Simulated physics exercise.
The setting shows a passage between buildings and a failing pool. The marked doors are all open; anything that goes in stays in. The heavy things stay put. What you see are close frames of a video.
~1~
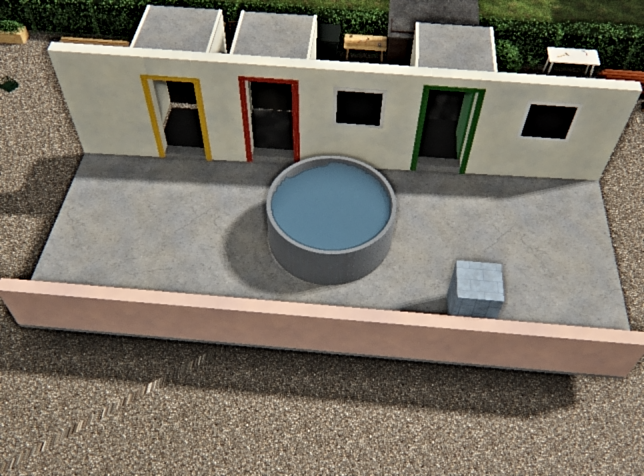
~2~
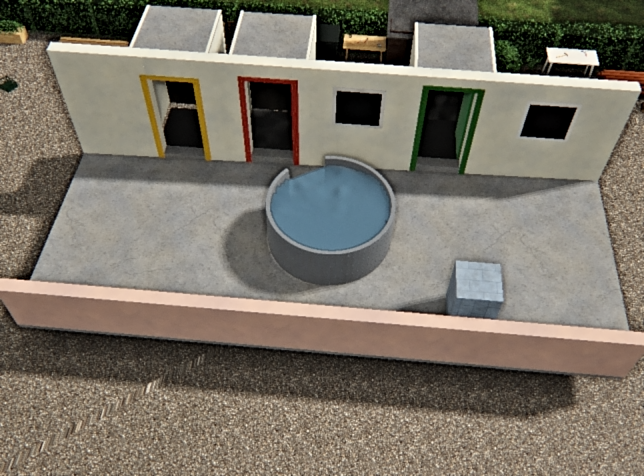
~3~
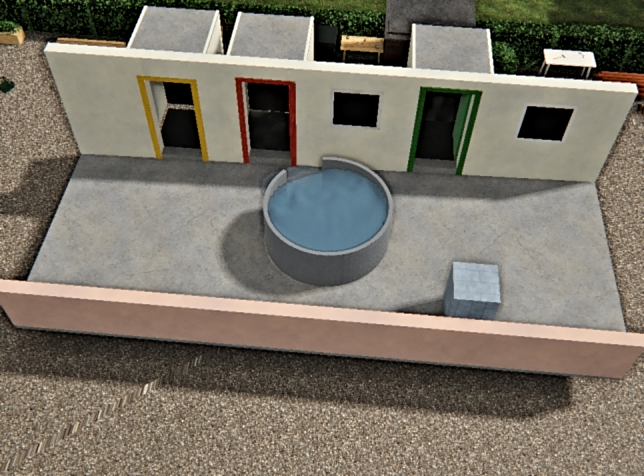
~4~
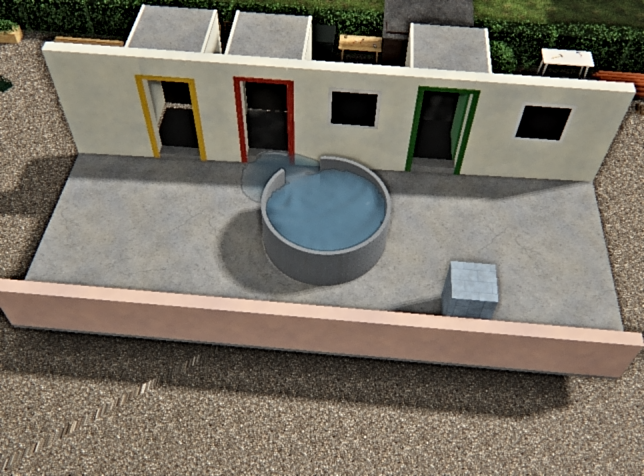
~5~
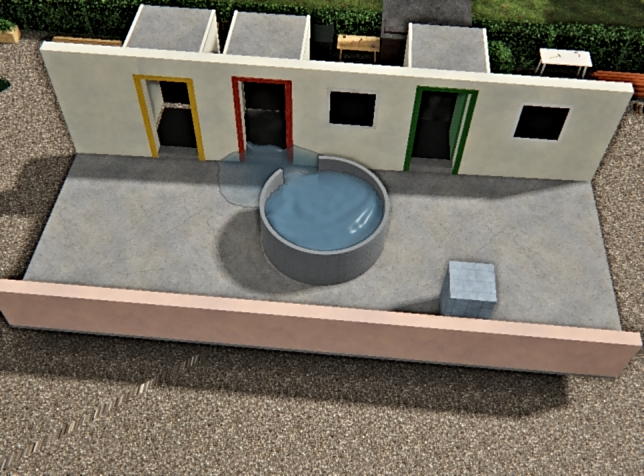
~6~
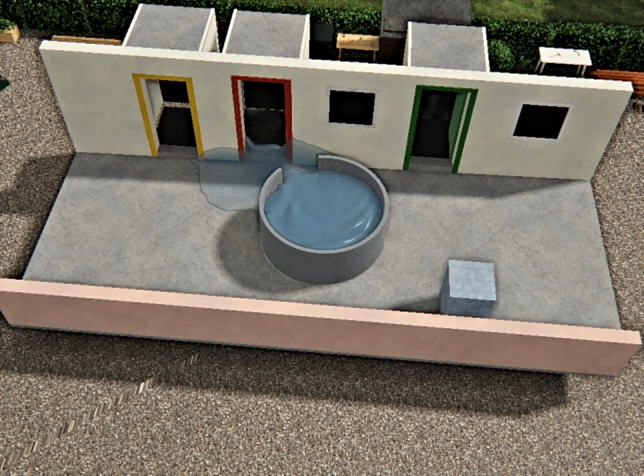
A grey paved passage lies between a long cream wall and a low pink wall, seen from high above. Yellow, red and green doorframes line the cream wall behind a round grey pool of blue water, with a pale blue-grey block to the right. A gap opens in the pool's far side, the water ripples, and a thin sheet spreads leftward over the paving near the red doorway as the camera drifts very slightly.
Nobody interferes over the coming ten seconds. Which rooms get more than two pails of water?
As I see it, the green door will respect the limit; the red door will break the limit; the yellow door will respect the limit.
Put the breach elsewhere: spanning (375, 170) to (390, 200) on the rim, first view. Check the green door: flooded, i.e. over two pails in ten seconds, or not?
Green goes over.
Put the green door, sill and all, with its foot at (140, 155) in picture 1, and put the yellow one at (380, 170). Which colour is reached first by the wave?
It's the red-painted one.
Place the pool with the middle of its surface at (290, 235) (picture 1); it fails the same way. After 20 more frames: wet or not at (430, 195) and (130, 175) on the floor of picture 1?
Soaked, soaked.
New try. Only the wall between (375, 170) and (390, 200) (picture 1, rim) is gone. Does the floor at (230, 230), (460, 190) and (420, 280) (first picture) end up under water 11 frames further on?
Respectively: Parched, drenched and parched.
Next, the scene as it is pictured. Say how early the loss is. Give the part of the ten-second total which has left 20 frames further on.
By then, close to 45 % of it.
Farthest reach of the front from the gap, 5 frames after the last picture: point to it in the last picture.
Point: (86, 157) in the last picture's pixels.
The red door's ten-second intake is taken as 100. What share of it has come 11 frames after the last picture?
Share at that point: Roughly 60 %.
A moment on, water covers 20 % of the floor; the green door wet at the sill, nothing in, the red door far over two buckets in, the yellow door wet at the sill, nothing in.
Next, water covers 35 % of the floor; the green door wet at the sill, nothing in, the red door far over two buckets in, the yellow door under two buckets in.
Then, water covers 55 % of the floor; the green door wet at the sill, nothing in, the red door far over two buckets in, the yellow door under two buckets in.
Later, water covers 65 % of the floor; the green door wet at the sill, nothing in, the red door far over two buckets in, the yellow door under two buckets in.
In the end, water covers 60 % of the floor; the green door wet at the sill, nothing in, the red door far over two buckets in, the yellow door under two buckets in.
